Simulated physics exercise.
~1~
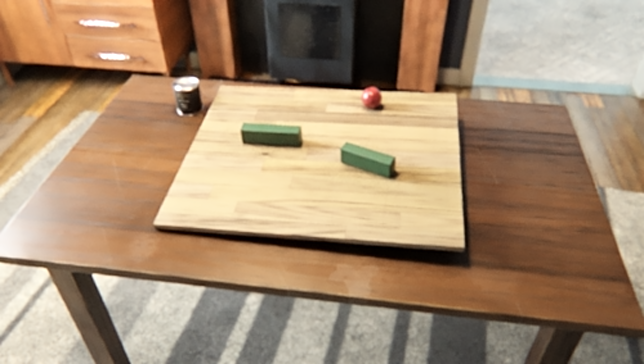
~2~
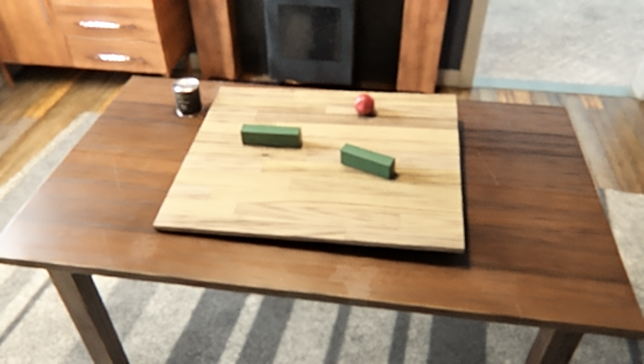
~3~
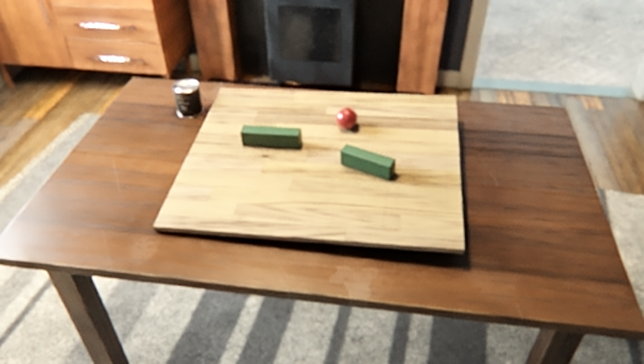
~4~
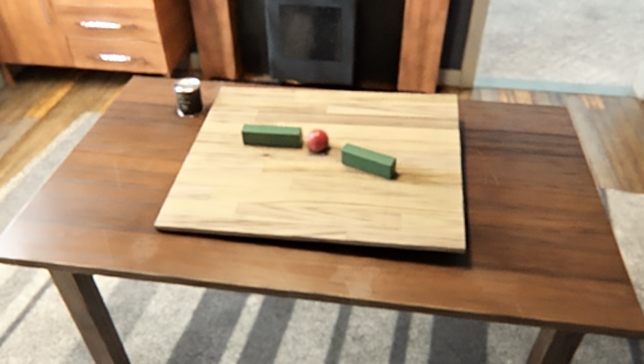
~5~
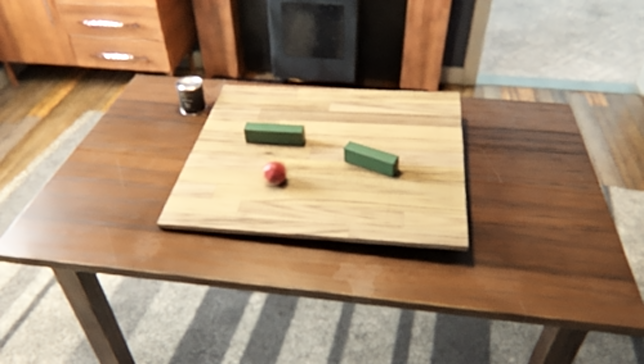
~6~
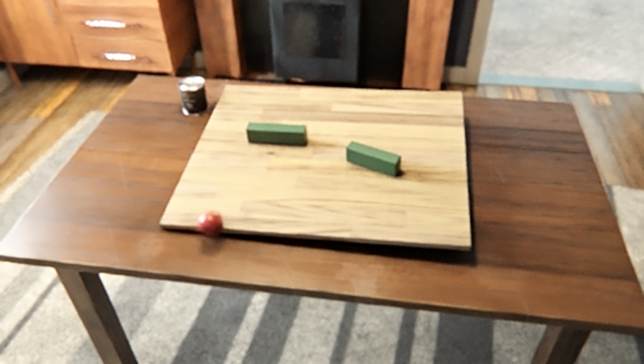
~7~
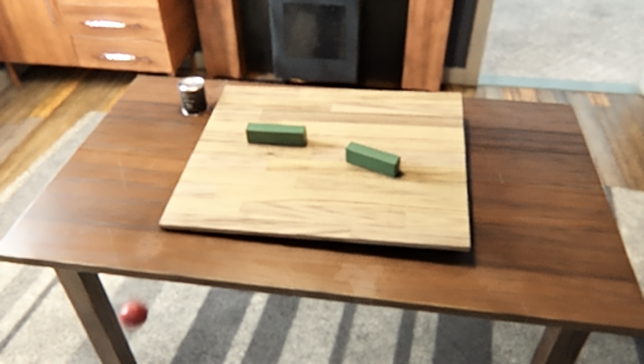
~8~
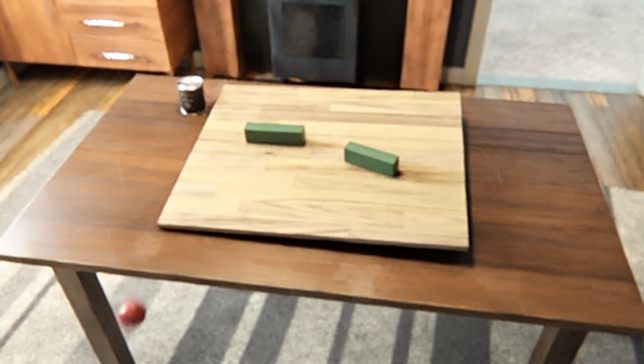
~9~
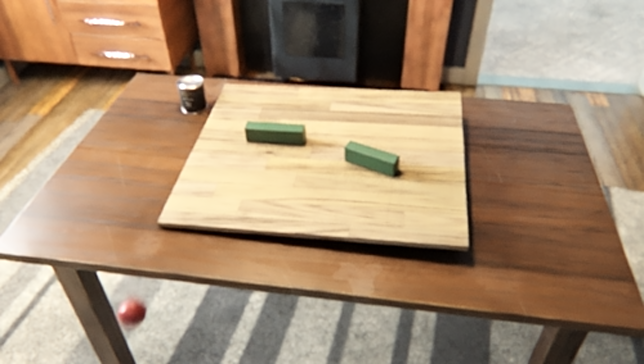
Red apple rolling between two green blocks on a tilted wooden board, dropping off the near edge and resting on the floor.
